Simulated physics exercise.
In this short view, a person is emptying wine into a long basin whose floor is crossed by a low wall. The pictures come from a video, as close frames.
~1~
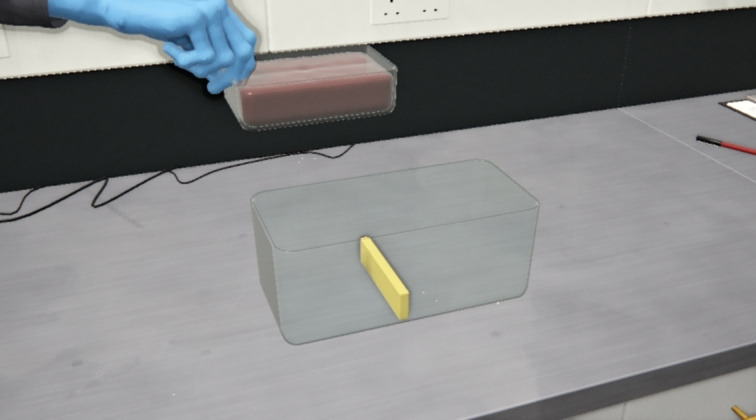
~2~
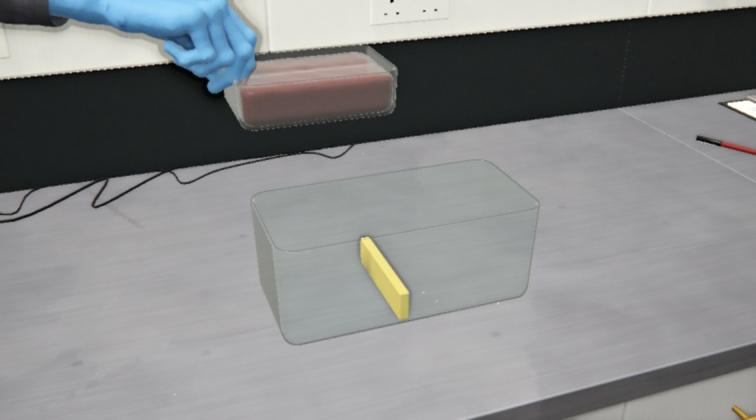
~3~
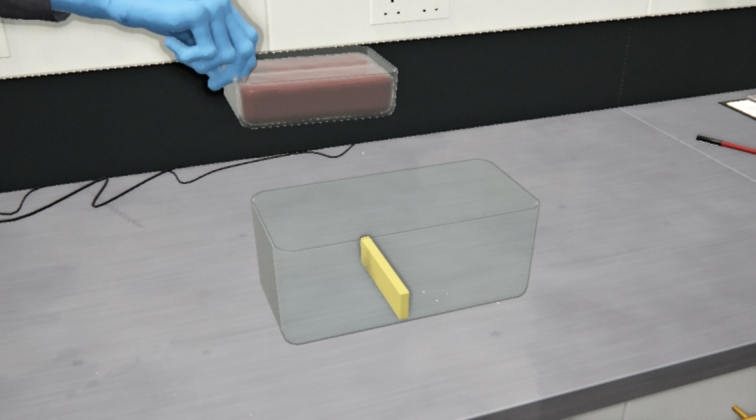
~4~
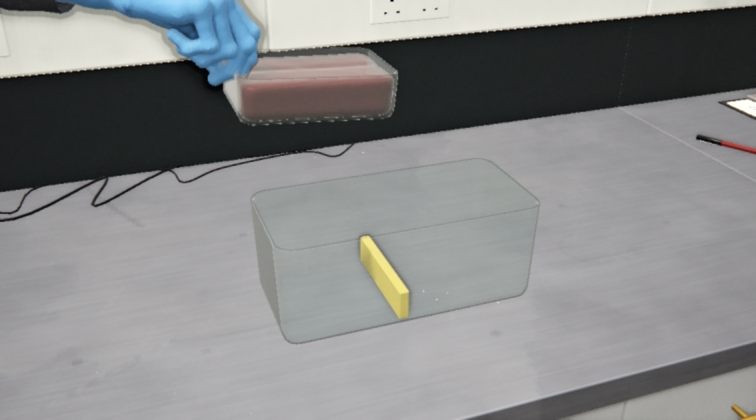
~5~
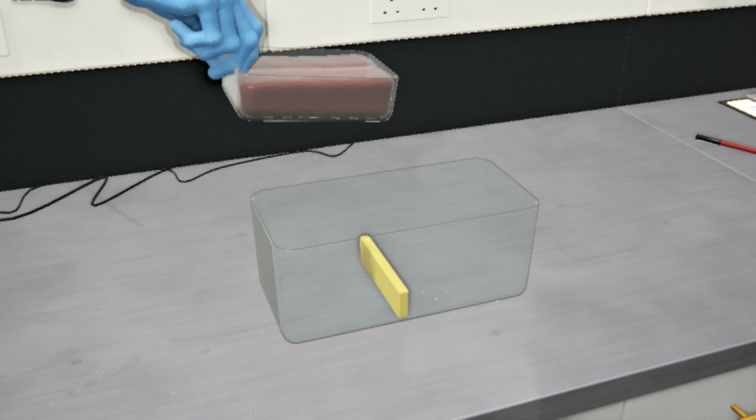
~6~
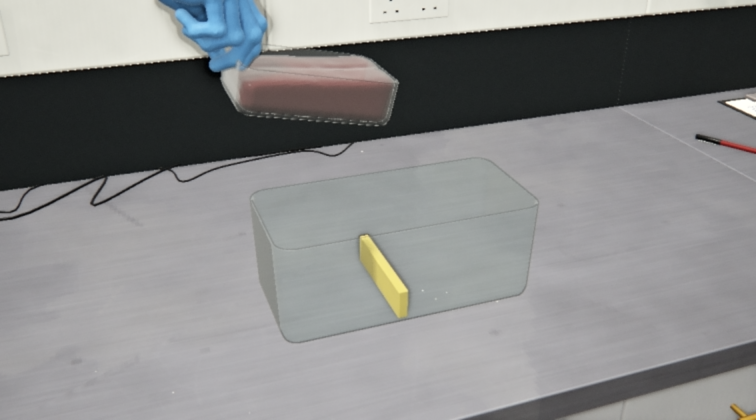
A blue-gloved hand held a small clear container of dark red liquid above a long, see-through basin with a low yellow wall across its floor, then tilted it slightly to the right.
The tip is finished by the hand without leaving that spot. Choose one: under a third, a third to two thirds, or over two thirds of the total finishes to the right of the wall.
Over two thirds finishes to the right of the wall.
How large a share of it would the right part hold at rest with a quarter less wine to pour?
About 80 percent.
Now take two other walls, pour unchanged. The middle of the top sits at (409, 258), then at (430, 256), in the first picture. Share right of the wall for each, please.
It works out to around 70 per cent for the first and around 50 per cent for the second.
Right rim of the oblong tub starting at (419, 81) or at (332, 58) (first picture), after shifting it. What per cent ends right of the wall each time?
Close to 80 in a hundred, then close to 65 in a hundred.
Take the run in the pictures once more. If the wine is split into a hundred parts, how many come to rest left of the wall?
Something like 15 per cent, roughly.
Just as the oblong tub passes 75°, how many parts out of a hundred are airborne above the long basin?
About 55 %.
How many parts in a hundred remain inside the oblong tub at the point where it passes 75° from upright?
10 %.
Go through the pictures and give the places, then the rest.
In the first frame, tilt 0°; pouring edge (381, 58); surface from (230, 77) to (378, 62); the long basin's rim runs from (262, 224) to (513, 182); the wall's top is at (383, 265).
In the second frame, tilt 0°; pouring edge (381, 59); surface from (231, 78) to (378, 63).
In the third frame, tilt 2°; pouring edge (382, 60); surface from (231, 76) to (378, 64).
In the fourth frame, tilt 4°; pouring edge (382, 63); surface from (231, 74) to (379, 64).
In the fifth frame, tilt 8°; pouring edge (382, 67); surface from (231, 72) to (379, 65).
In the sixth frame, tilt 12°; pouring edge (383, 72); surface from (231, 70) to (380, 66).
A moment on, the oblong tub is tipped on its side and 12 per cent is still to pour, 0 is left of the wall and 32 right of it.
Next, the oblong tub is tipped right over and 1 per cent is still to pour, 13 is left of the wall and 75 right of it.
Then the oblong tub is tipped right over and 0 per cent is still to pour, 17 is left of the wall and 75 right of it.
Later the oblong tub is tipped right over and 0 per cent is still to pour, 17 is left of the wall and 75 right of it.
Finally, 17 per cent lies left of the wall, 75 right of it and 8 outside.
